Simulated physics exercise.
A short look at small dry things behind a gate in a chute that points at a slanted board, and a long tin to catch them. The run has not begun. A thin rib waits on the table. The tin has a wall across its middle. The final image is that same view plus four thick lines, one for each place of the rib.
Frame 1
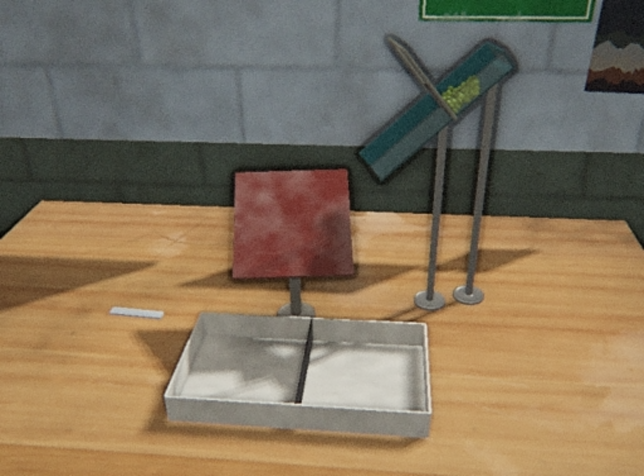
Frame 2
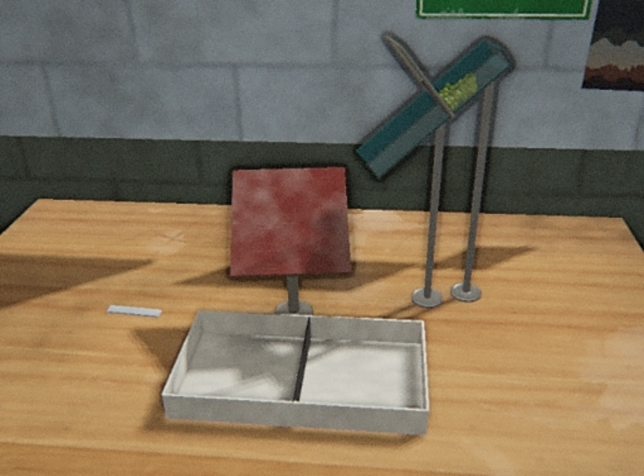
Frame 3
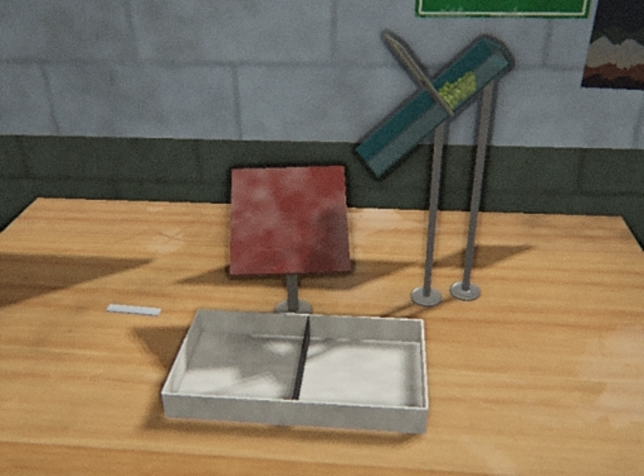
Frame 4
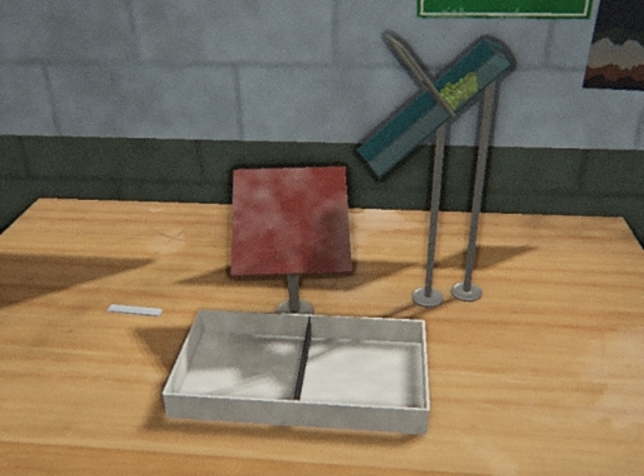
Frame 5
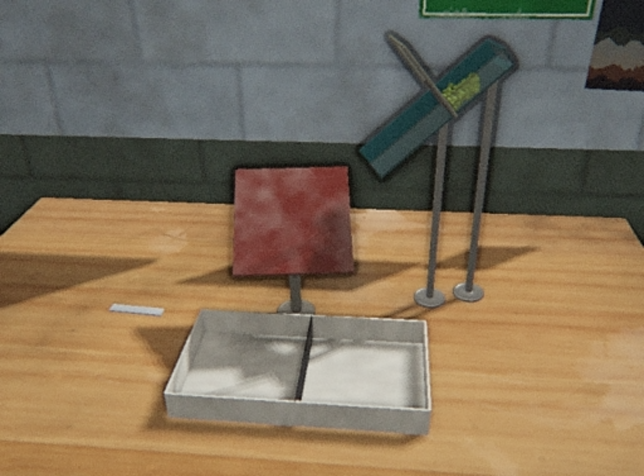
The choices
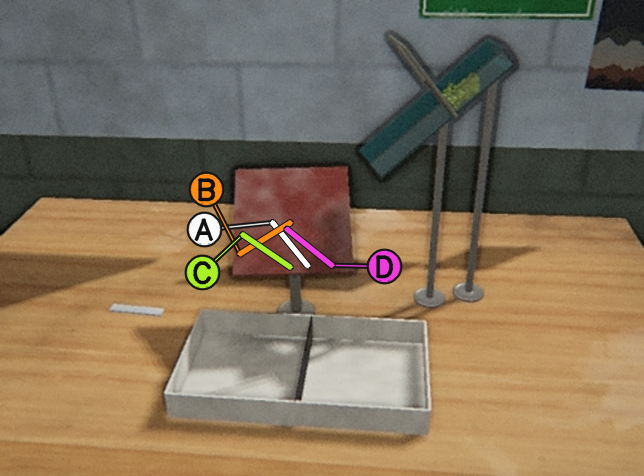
On a wooden table, a raised teal chute holds small yellow-green pieces behind a closed gate, angled down toward a tilted red board behind a divided pale tray; a thin white strip lies at left, and nothing visibly moves.
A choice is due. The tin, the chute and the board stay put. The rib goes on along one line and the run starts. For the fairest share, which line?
Take C.
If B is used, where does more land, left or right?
Left.
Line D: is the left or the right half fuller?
Right.
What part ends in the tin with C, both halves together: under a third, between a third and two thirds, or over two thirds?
Over two thirds.
On the marked copy, line A from (272, 222) to (307, 265); line B from (290, 222) to (240, 253); line C from (242, 234) to (290, 267); line D from (286, 229) to (331, 265).
If A is chosen, of what is caught, a small part in the left half, nearly all in the right.
If B is chosen, of what is caught, most in the left half, about a quarter in the right.
If C is chosen, of what is caught, about half in the left half, about half in the right.
If D is chosen, of what is caught, a small part in the left half, most in the right.
